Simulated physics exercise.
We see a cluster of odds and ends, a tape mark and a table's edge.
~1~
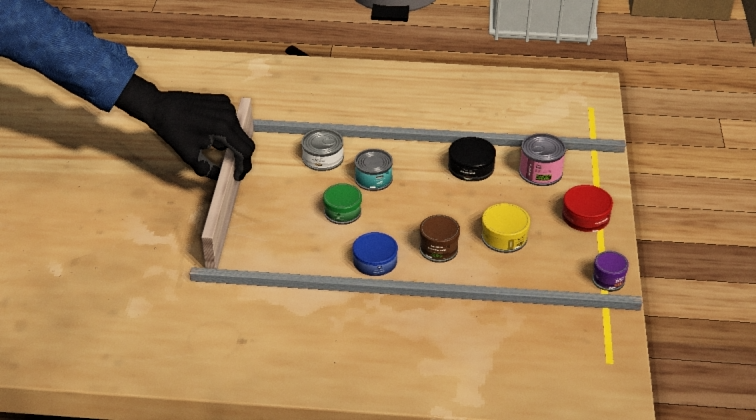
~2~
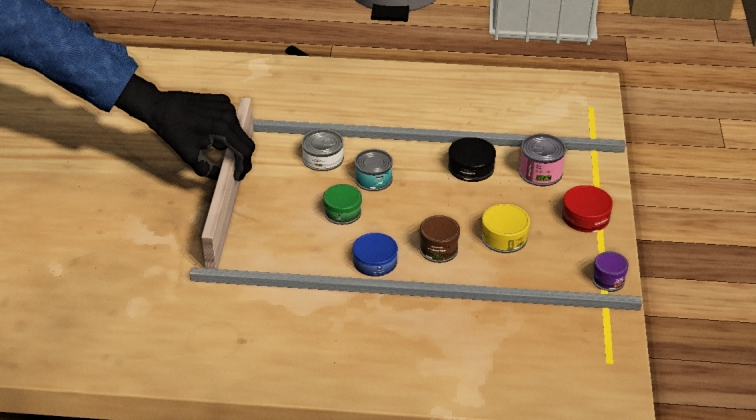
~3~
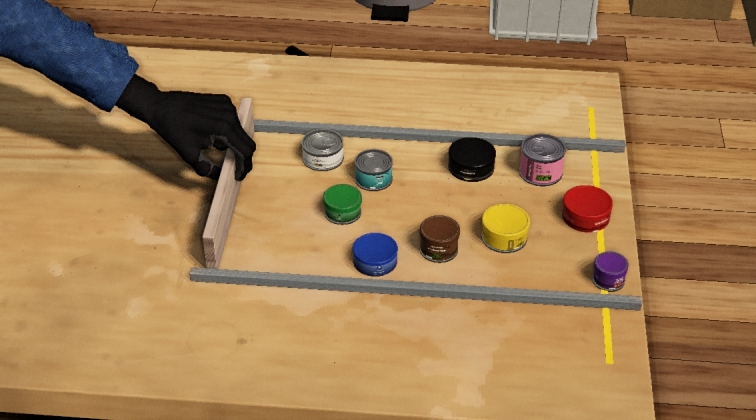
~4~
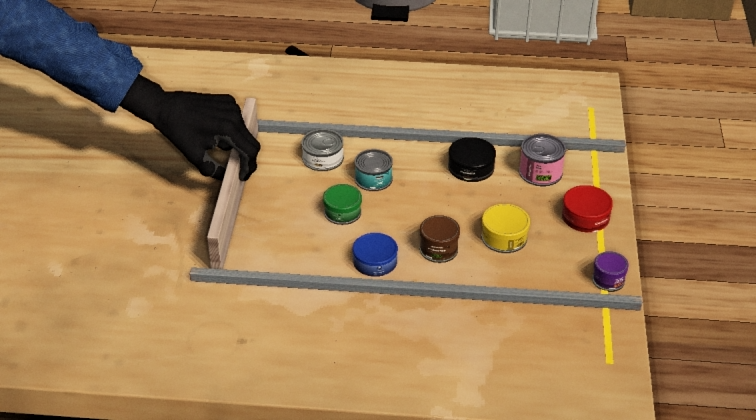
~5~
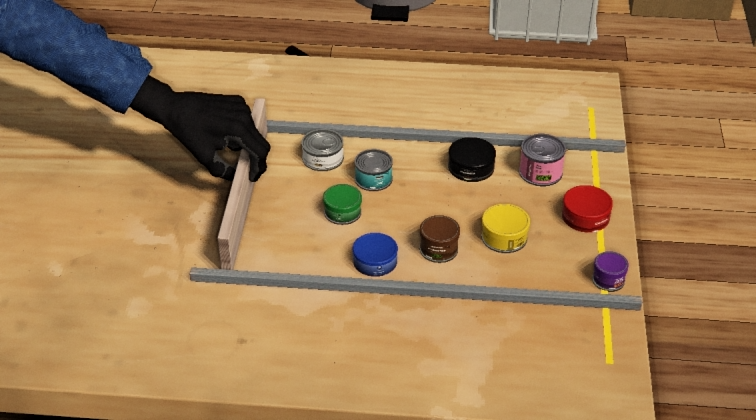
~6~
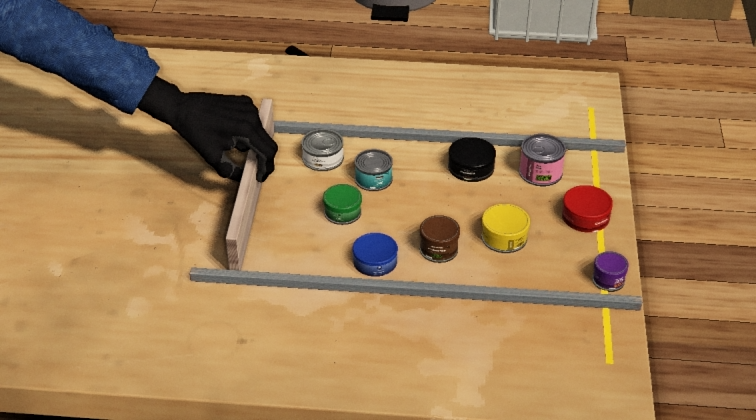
A black-gloved hand held a wooden board still between two gray rails, then slid it a short way right toward the scattered colorful tins and tubs, which stayed put on the table.
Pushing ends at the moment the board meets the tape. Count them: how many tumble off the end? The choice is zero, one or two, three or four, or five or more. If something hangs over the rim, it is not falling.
Band: Five fallers or above.
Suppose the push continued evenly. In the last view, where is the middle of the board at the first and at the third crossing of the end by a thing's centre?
First: Around (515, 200). Next: Around (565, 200).
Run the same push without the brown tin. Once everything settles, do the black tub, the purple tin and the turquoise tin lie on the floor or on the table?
Black tub - gone; purple tin - gone; turquoise tin - safe.
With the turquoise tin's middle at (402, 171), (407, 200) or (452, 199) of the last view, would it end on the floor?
Turquoise tin: Stays put; stays put; stays put.
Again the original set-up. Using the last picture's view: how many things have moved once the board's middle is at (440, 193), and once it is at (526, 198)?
So 7, and at the other place 9.
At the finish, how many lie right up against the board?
5.
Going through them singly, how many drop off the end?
My count gives 5.
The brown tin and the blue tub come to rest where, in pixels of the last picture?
Final centres, in order: Near (623, 244), near (627, 278).
Soon after, none off yet; purple tin at rest near (610, 272); red tub at rest near (587, 209); pink tin at rest near (542, 160).
In the end, the number that fall off is five or more; gone, black tub, yellow tin, pink tin, red tub and purple tin.
